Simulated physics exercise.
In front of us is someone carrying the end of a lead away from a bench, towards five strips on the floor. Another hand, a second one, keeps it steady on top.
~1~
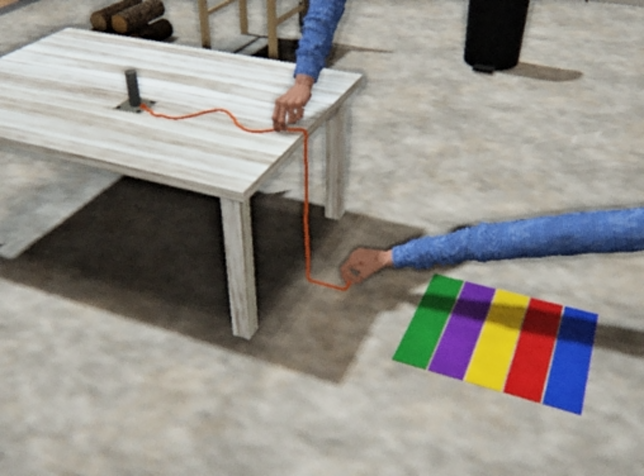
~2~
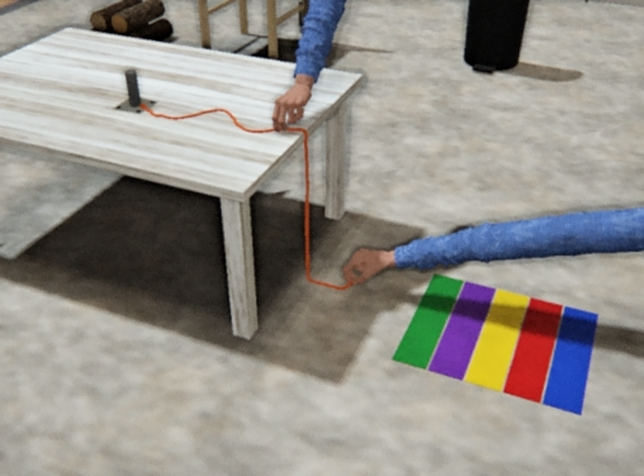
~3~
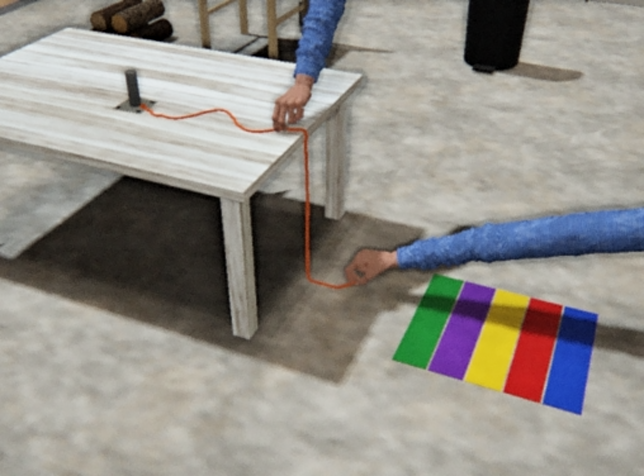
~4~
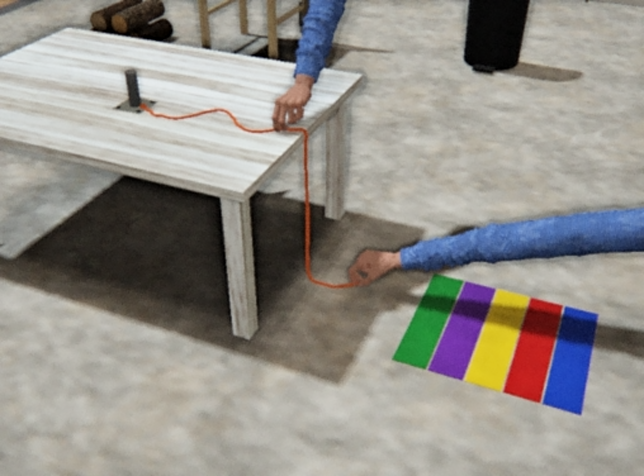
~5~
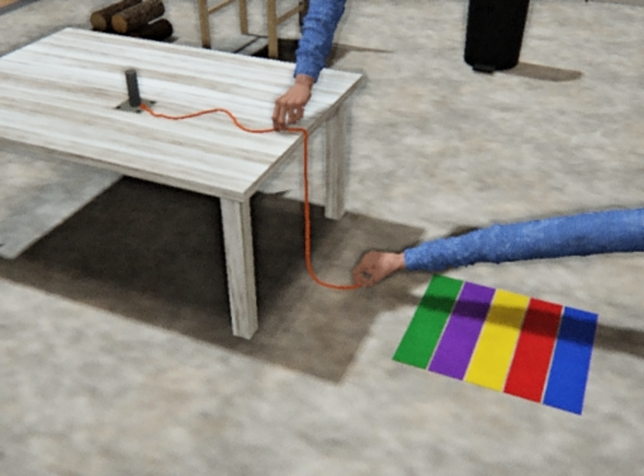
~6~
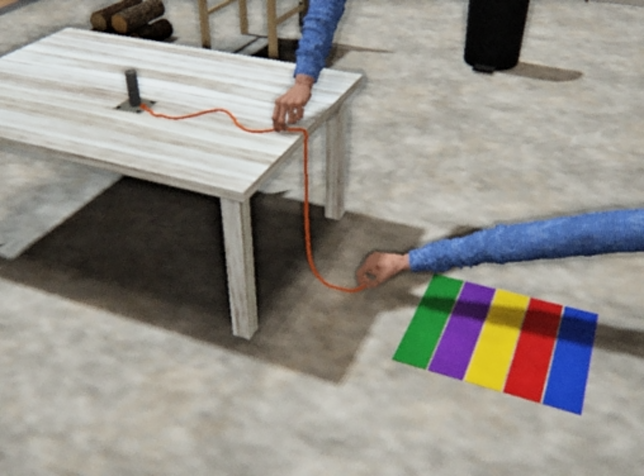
A hand near the floor draws the orange cord slightly right, toward the coloured strips.
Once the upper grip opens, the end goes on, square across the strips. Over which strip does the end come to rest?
Over the yellow strip.
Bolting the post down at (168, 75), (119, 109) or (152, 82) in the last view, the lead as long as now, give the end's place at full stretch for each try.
Taking the tries in turn, you get (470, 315), (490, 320) and (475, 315).
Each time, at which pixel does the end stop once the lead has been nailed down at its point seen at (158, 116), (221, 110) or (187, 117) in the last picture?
Estimated spots in sequence: (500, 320), (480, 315), (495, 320).
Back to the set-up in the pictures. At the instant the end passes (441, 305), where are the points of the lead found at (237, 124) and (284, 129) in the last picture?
You'll find the first mark at (267, 126) and the second mark at (307, 151).
A little later, end near (441, 305); over green.
Next, end near (481, 315); over purple.
When it is tight, end near (506, 322); over yellow. It gets as far as the yellow strip.
